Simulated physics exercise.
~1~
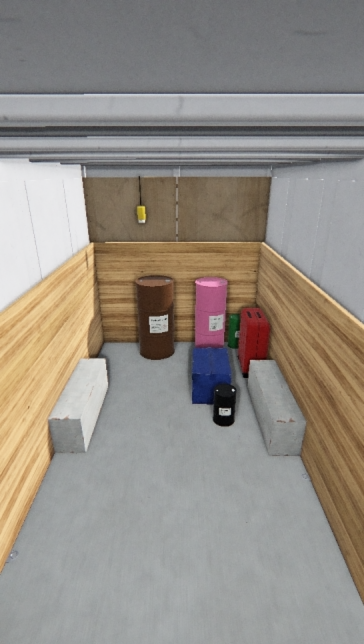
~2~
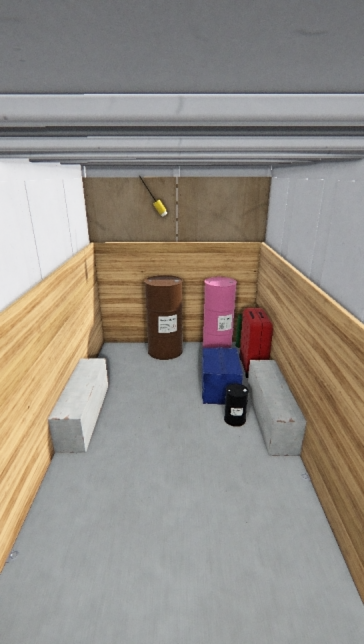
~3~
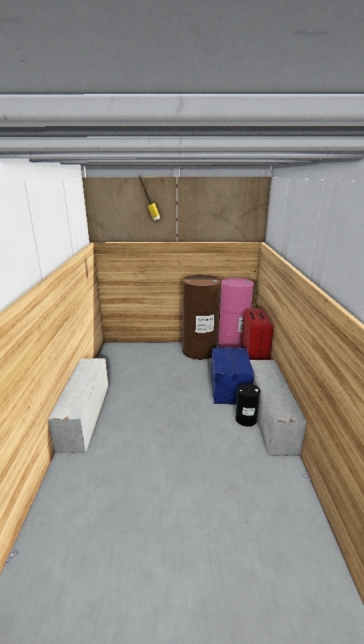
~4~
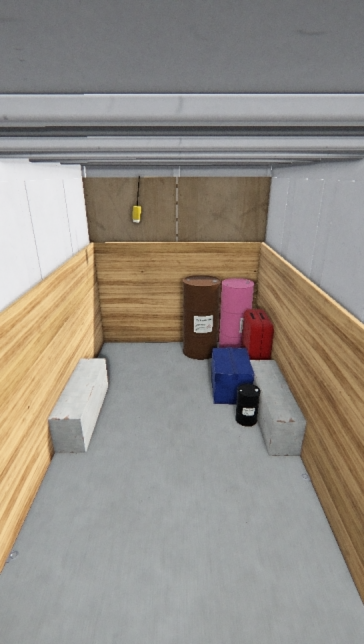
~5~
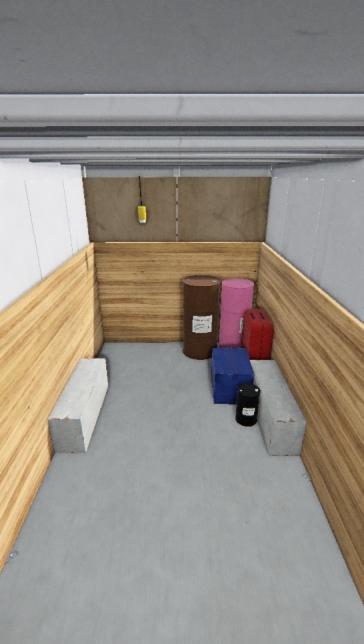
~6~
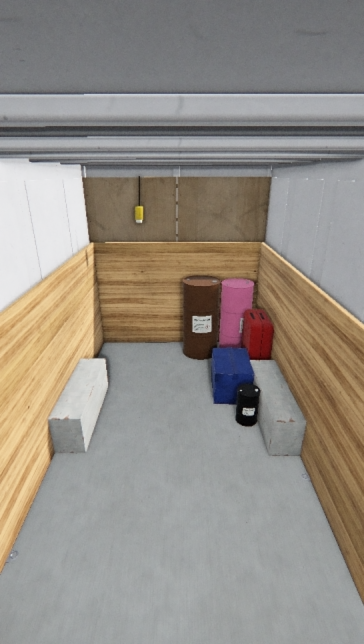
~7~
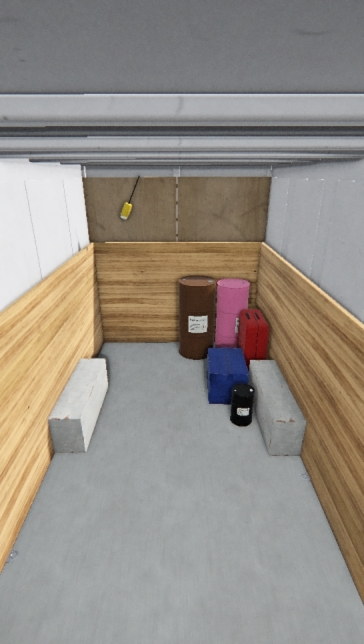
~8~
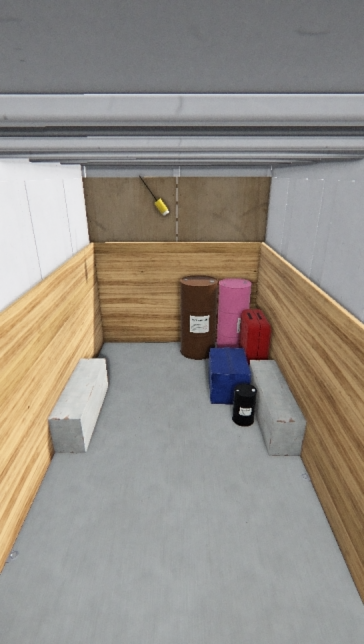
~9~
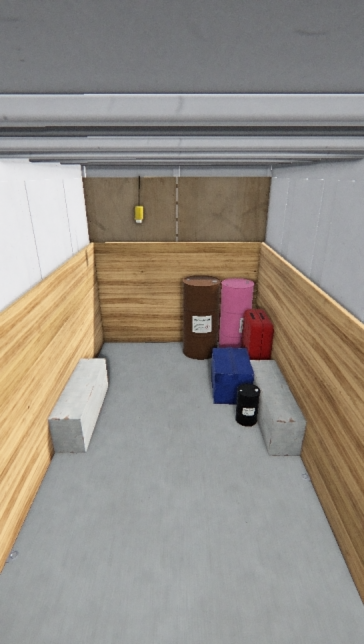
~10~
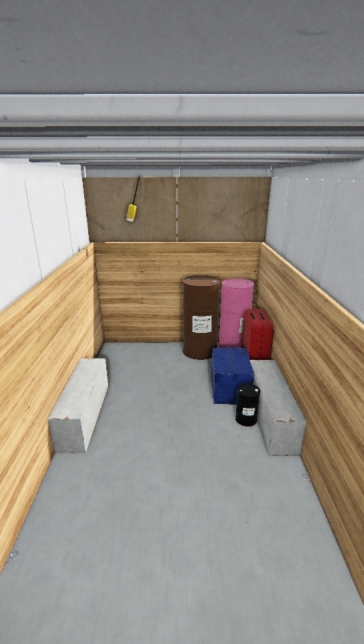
Brown and pink drums, a blue box and a black canister sliding right in a van, ending beside an upright red case.
